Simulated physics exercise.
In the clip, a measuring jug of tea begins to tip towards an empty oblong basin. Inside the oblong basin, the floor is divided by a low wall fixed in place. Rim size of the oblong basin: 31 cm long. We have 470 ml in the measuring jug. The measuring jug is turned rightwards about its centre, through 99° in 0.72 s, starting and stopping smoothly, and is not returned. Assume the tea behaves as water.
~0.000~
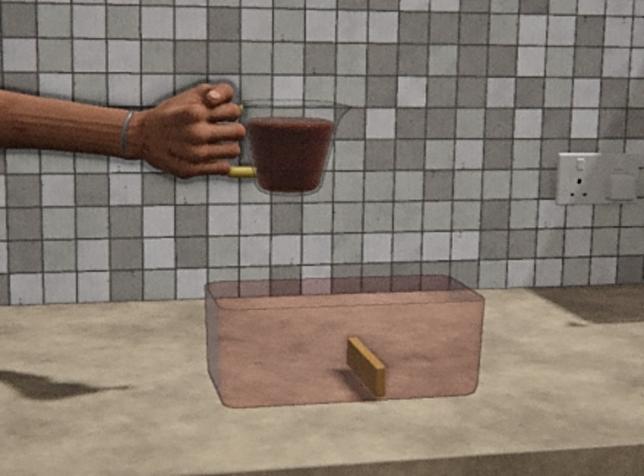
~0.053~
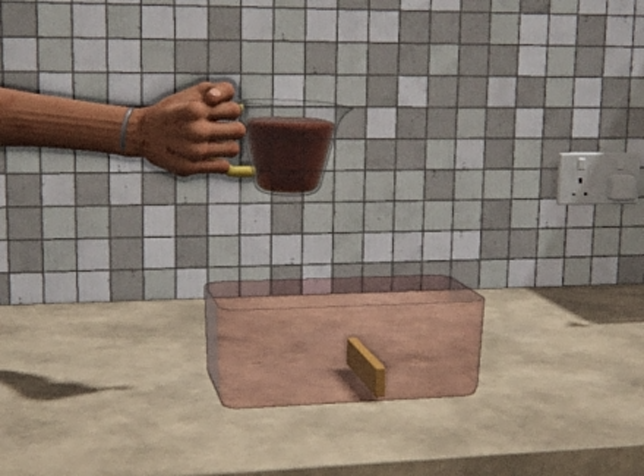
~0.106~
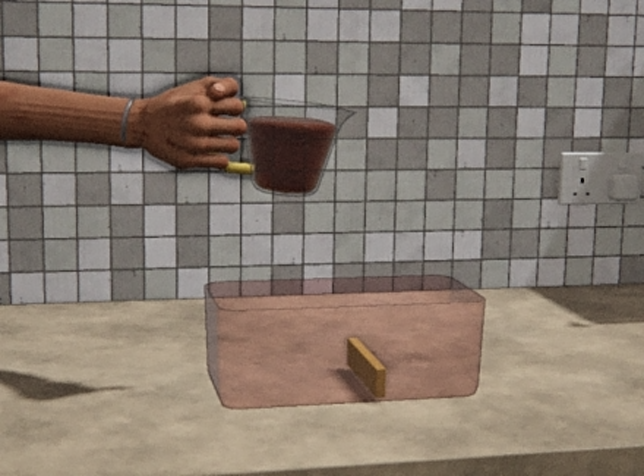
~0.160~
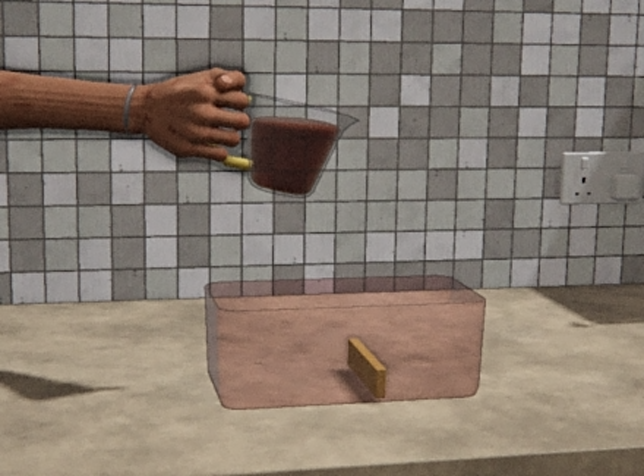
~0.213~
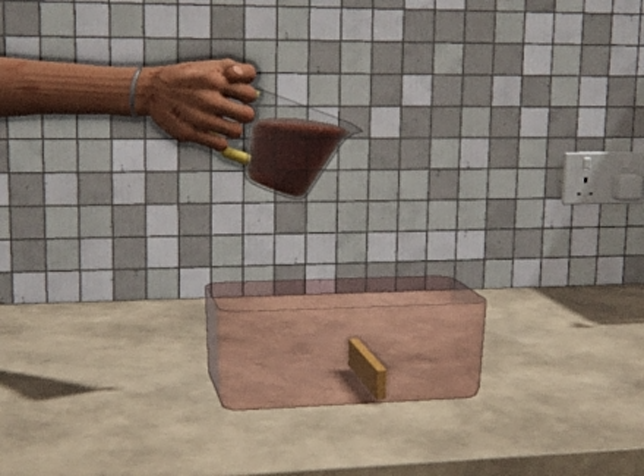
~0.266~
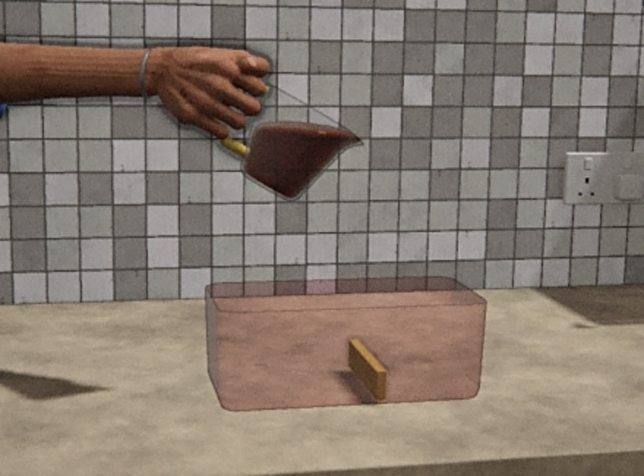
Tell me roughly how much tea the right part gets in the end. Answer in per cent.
It gets about 84 per cent.
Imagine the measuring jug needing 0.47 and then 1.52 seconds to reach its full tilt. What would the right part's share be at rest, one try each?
Near 85 in a hundred on the first go and near 85 in a hundred on the second.
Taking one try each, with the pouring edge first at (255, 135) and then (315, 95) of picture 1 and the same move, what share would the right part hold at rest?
10 then 40 %.
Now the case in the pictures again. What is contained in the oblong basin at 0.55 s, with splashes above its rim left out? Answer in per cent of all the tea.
18 %, roughly.
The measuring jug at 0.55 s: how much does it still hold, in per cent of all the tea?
About 46 per cent.
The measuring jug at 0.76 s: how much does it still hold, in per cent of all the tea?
6 %.
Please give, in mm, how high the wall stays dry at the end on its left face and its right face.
On the left it's about 32 mm; on the right, about 8 mm.
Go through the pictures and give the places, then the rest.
In the first picture, it leans 0°; its right rim is at (353, 105); the tea meets the walls at (243, 121) and (333, 121); the oblong basin's rim runs from (212, 298) to (467, 289); the wall's top is at (366, 354).
In the second picture, it leans 1°; its right rim is at (354, 107); the tea meets the walls at (243, 120) and (333, 121).
In the third picture, it leans 5°; its right rim is at (356, 111); the tea meets the walls at (246, 120) and (335, 123).
In the fourth picture, it leans 12°; its right rim is at (360, 119); the tea meets the walls at (249, 120) and (340, 125).
In the fifth picture, it leans 20°; its right rim is at (363, 130); the tea meets the walls at (252, 123) and (347, 128).
In the sixth picture, it leans 30°; its right rim is at (365, 144); the tea meets the walls at (254, 129) and (350, 133).
After 0.55 s the tilt is 86° and 46 per cent is still to pour, 0 is left of the wall and 19 right of it.
After 0.76 s the tilt is 99° and 6 per cent is still to pour, 5 is left of the wall and 72 right of it.
After 0.98 s the tilt is 99° and 0 per cent is still to pour, 10 is left of the wall and 86 right of it.
After 1.22 s the tilt is 99° and 0 per cent is still to pour, 13 is left of the wall and 84 right of it.
In the end 13 per cent lies left of the wall, 84 right of it and 3 outside.
